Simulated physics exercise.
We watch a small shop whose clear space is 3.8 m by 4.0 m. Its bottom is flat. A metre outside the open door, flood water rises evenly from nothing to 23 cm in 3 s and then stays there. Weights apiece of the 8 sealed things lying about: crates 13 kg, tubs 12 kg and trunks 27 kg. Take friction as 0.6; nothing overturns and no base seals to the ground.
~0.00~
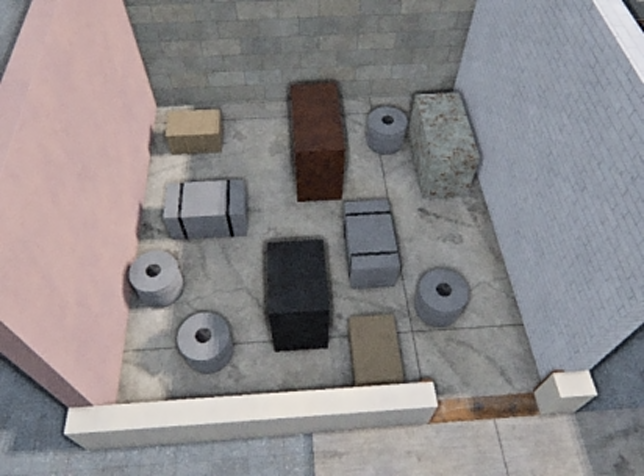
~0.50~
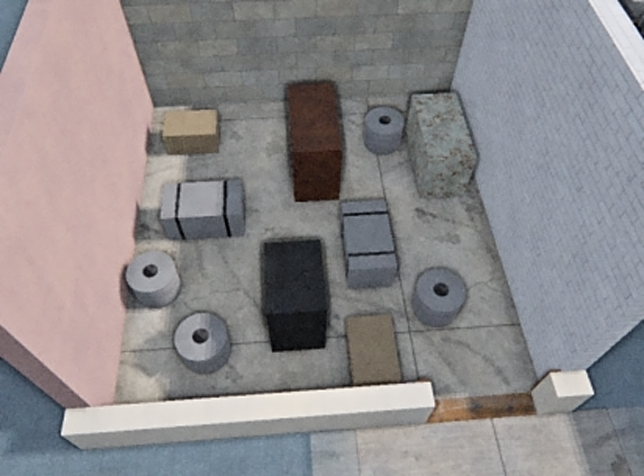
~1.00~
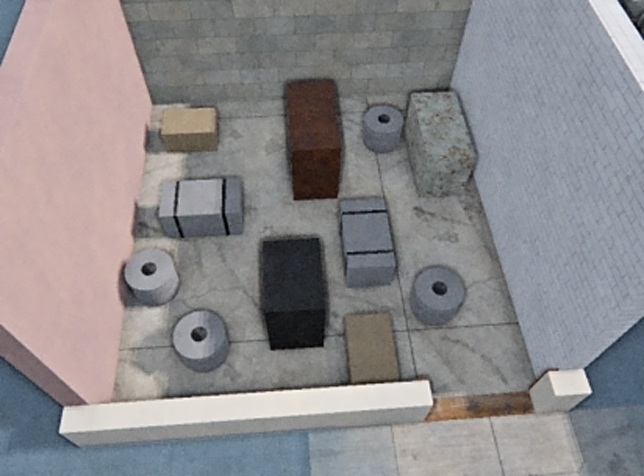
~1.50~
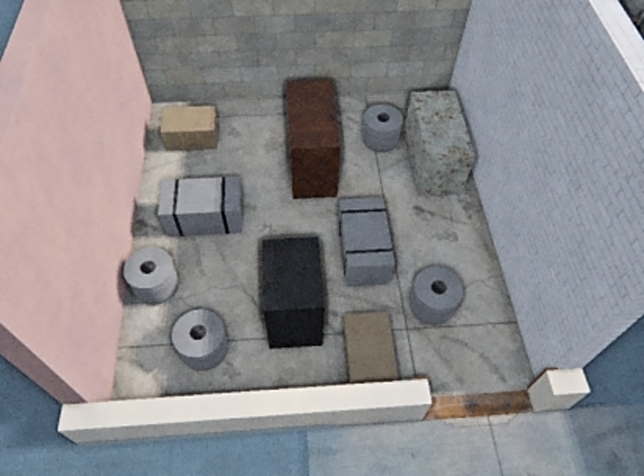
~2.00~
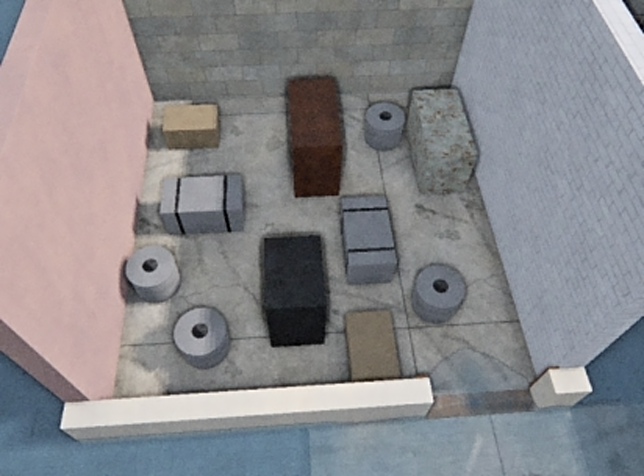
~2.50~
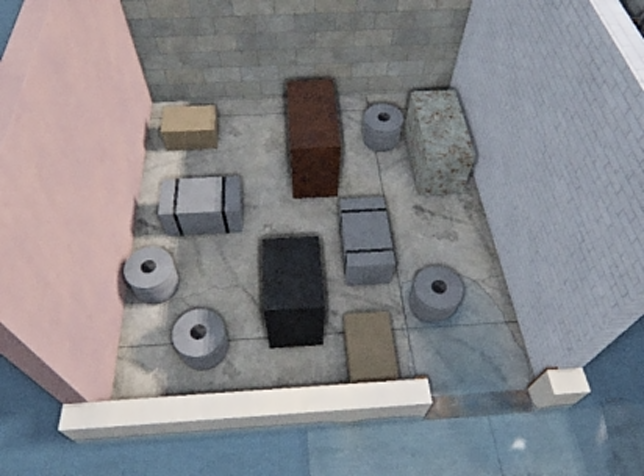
At the start, blocks and round grey tubs stand on the dry floor of a small walled space, while bluish water lies outside. The water spreads across the paving outside the opening, then crosses the brown threshold and creeps onto the floor just inside. None of the objects visibly shifts.
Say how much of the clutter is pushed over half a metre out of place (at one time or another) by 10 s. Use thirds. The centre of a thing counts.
It is one to two thirds.
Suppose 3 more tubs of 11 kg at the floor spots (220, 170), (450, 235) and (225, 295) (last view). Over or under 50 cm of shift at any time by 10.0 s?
In turn: Under, over, less.
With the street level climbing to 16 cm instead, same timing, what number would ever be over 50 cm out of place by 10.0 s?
Then 2.
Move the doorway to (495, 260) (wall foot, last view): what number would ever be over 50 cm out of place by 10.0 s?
Then 4.
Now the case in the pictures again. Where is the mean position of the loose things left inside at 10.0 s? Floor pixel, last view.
At about (243, 224).
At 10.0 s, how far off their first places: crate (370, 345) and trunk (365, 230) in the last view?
In that order: 10 cm, 100 cm.
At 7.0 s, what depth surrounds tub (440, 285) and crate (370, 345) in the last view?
Roughly 6 and 4 cm.
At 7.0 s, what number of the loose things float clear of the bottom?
At that moment 1.
After 3.5 s 0 of 8 are over 50 cm from their spots; 0 afloat.
After 4.5 s 1 of 8 are over 50 cm from their spots; 1 afloat.
After 7.0 s 3 of 8 are over 50 cm from their spots; 1 afloat.
After 10.0 s 3 of 8 are over 50 cm from their spots, and 3 have been at some point; 4 afloat.
